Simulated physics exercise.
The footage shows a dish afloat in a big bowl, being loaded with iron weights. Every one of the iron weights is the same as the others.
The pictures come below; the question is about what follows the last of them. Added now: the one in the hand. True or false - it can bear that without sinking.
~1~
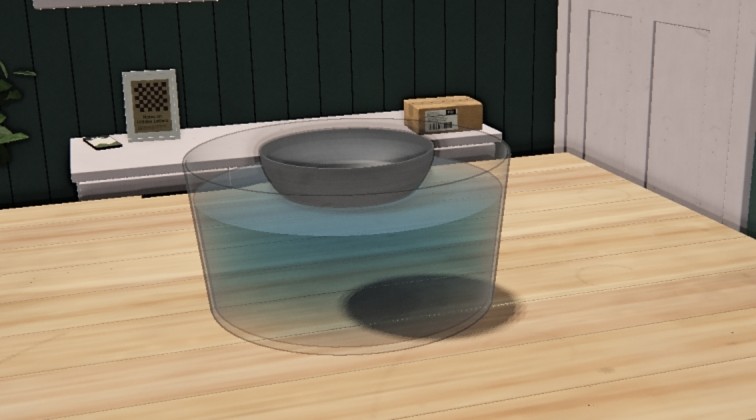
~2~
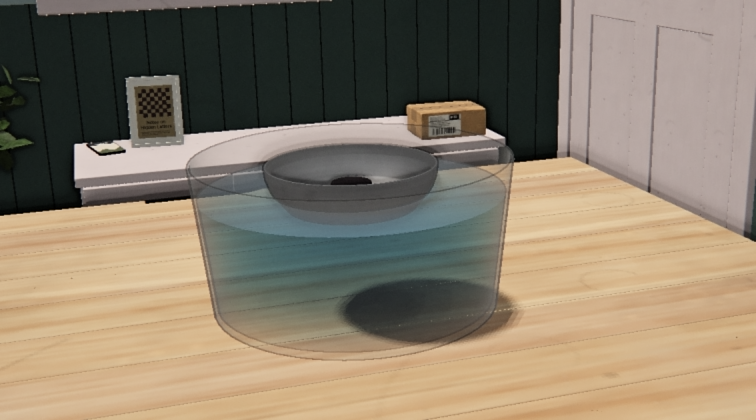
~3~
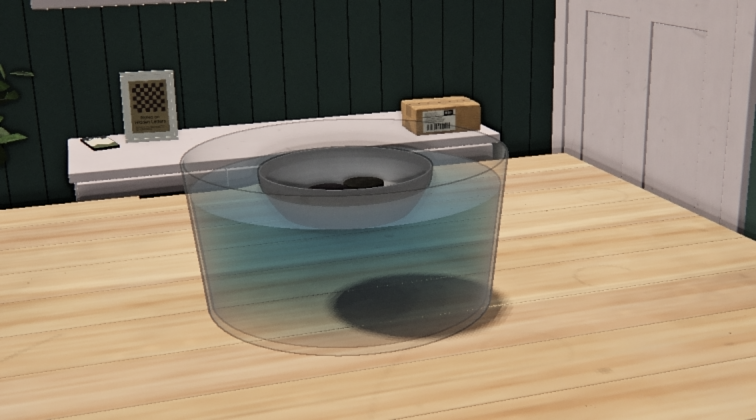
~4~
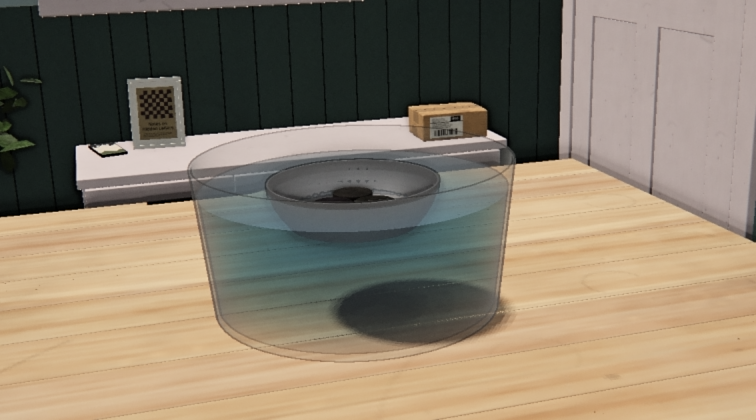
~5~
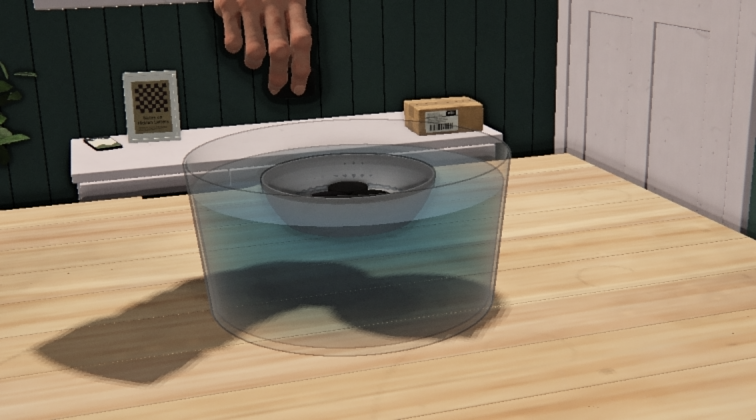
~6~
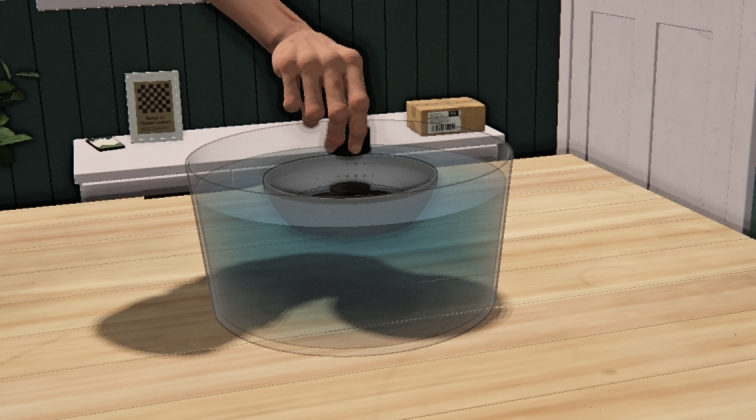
False, it sinks.
Soon after, the iron weight is in and the dish dips.
Later, water pours in over its edge.
In the end, the dish lies on the bottom with its load.
